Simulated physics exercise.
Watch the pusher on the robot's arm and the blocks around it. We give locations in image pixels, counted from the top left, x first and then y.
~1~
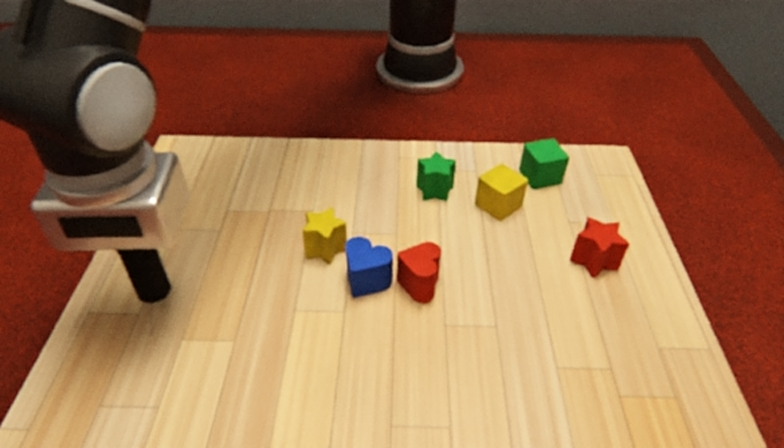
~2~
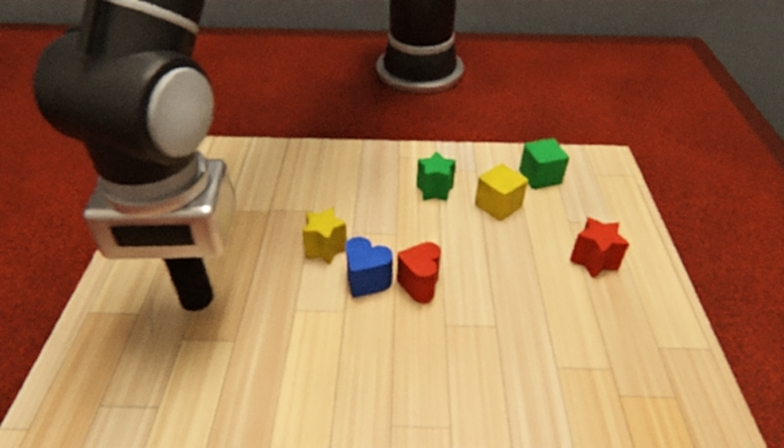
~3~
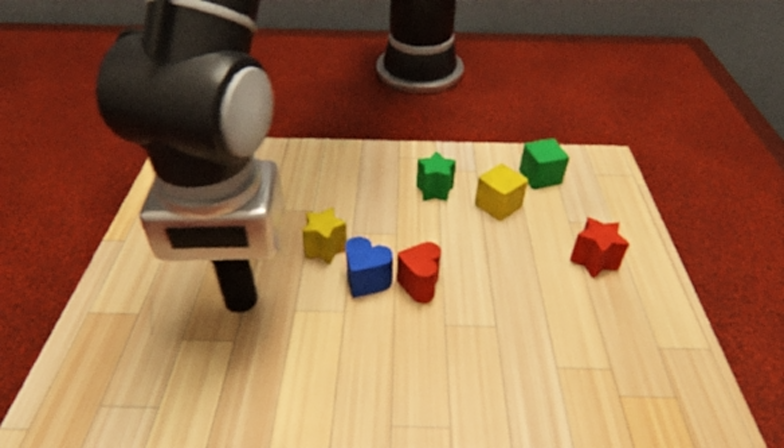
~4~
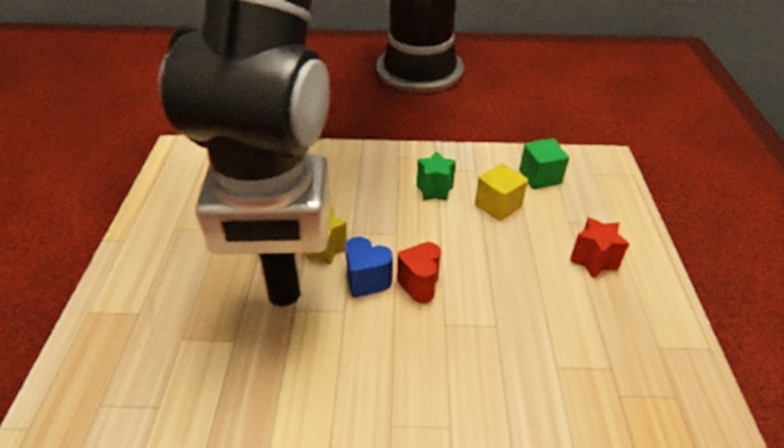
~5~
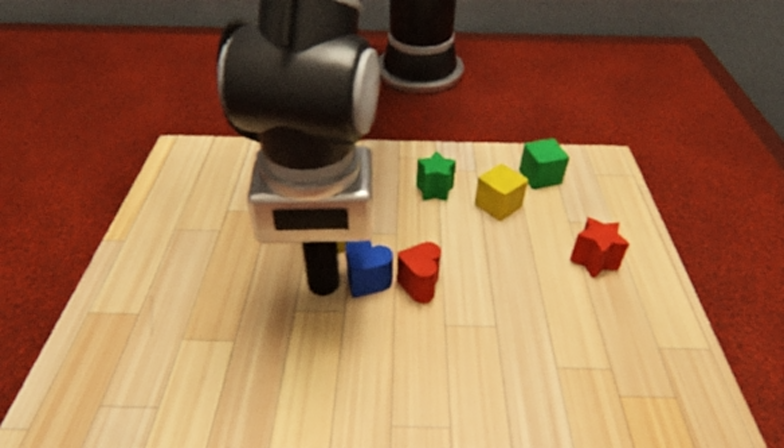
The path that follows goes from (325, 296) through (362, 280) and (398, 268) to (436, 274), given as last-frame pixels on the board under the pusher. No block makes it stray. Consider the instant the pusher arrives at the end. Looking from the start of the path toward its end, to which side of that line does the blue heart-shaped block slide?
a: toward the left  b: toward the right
The correct letter is a.
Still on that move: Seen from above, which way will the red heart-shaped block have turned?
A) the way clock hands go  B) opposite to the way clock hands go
I choose A.
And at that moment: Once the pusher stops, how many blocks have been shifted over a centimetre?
I predict two.
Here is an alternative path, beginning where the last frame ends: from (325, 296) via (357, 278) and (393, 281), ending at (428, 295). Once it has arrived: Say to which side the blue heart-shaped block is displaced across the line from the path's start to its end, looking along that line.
Taking start-to-end as forward, the block's sideways shift goes to the left.
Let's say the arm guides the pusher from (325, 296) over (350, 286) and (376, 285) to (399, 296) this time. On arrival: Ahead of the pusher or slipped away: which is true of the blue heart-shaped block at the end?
The blue heart-shaped block slips off.
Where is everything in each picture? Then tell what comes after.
The first frame shows tip of the pusher at (155, 291), middles of tops, yellow star-shaped block at (323, 221), blue heart-shaped block at (366, 253), red heart-shaped block at (422, 257).
The second frame shows pusher at (197, 299), nothing pushed.
The third frame shows pusher at (241, 300), nothing pushed.
The fourth frame shows pusher at (285, 294), nothing pushed.
The fifth frame shows pusher at (324, 284), yellow star-shaped block hidden, blue heart-shaped block at (366, 253), red heart-shaped block at (422, 257).
On the path given first. One third of the way, pusher at (362, 268); blue heart-shaped block at (392, 240); red heart-shaped block at (434, 255), turned 45° clockwise.
Two thirds of the way, pusher at (399, 256); blue heart-shaped block at (424, 225), turned 30° anticlockwise; red heart-shaped block at (439, 255), turned 70° clockwise.
At the end, pusher at (438, 261); yellow star-shaped block unmoved; blue heart-shaped block at (438, 221), turned 55° anticlockwise; red heart-shaped block at (466, 264), turned 90° clockwise.
